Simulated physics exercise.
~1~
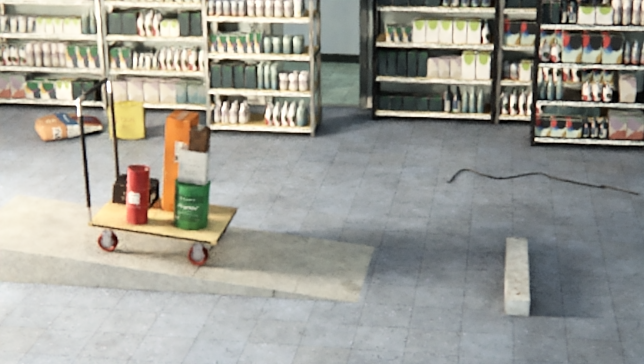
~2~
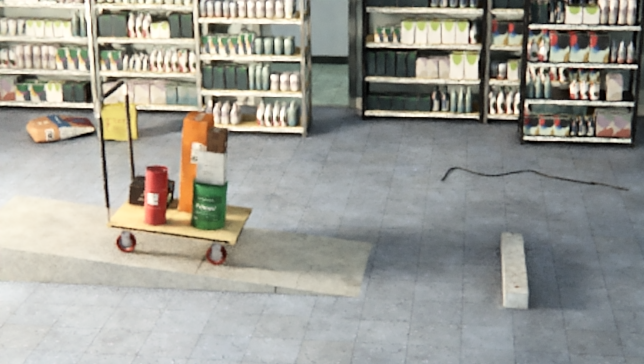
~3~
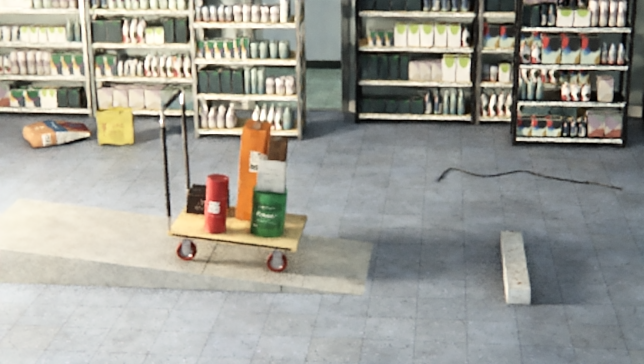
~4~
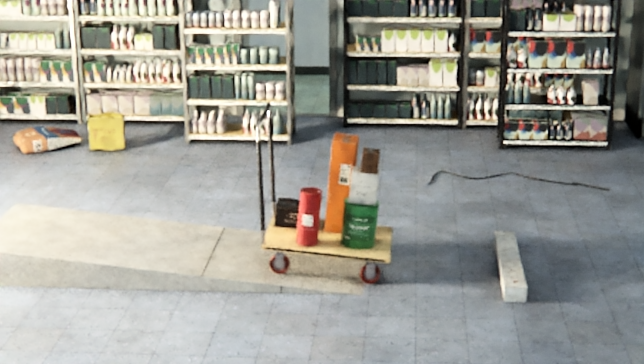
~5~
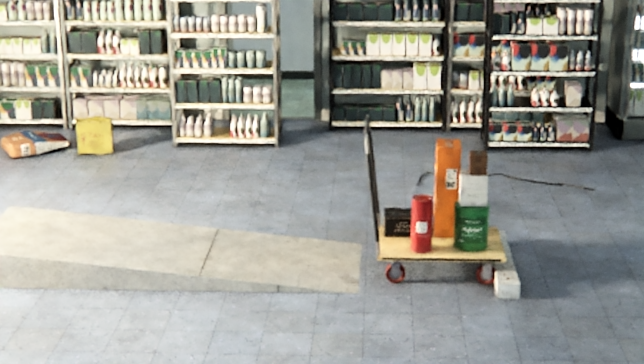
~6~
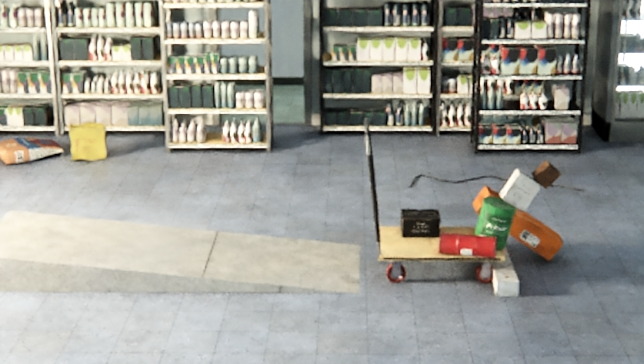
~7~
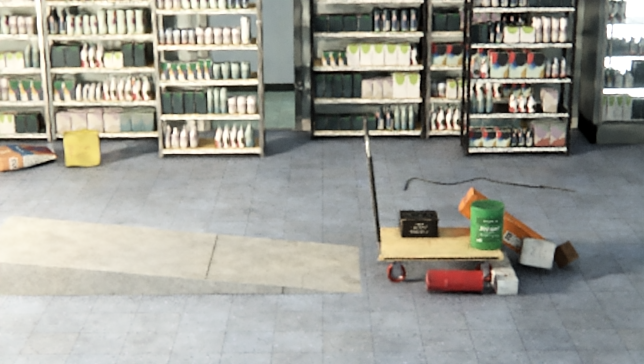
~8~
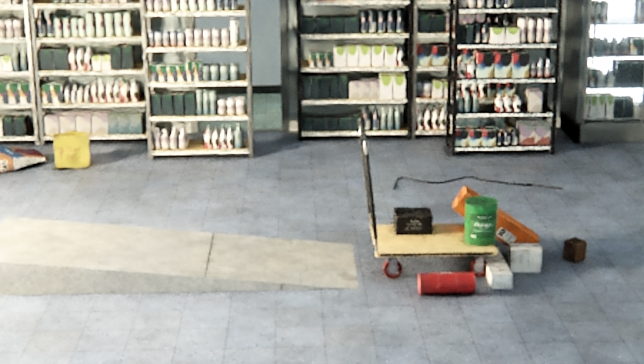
Loaded trolley rolling right into a kerb and stopping, spilling its red canister and three boxes while green pail and black parcel stay aboard.
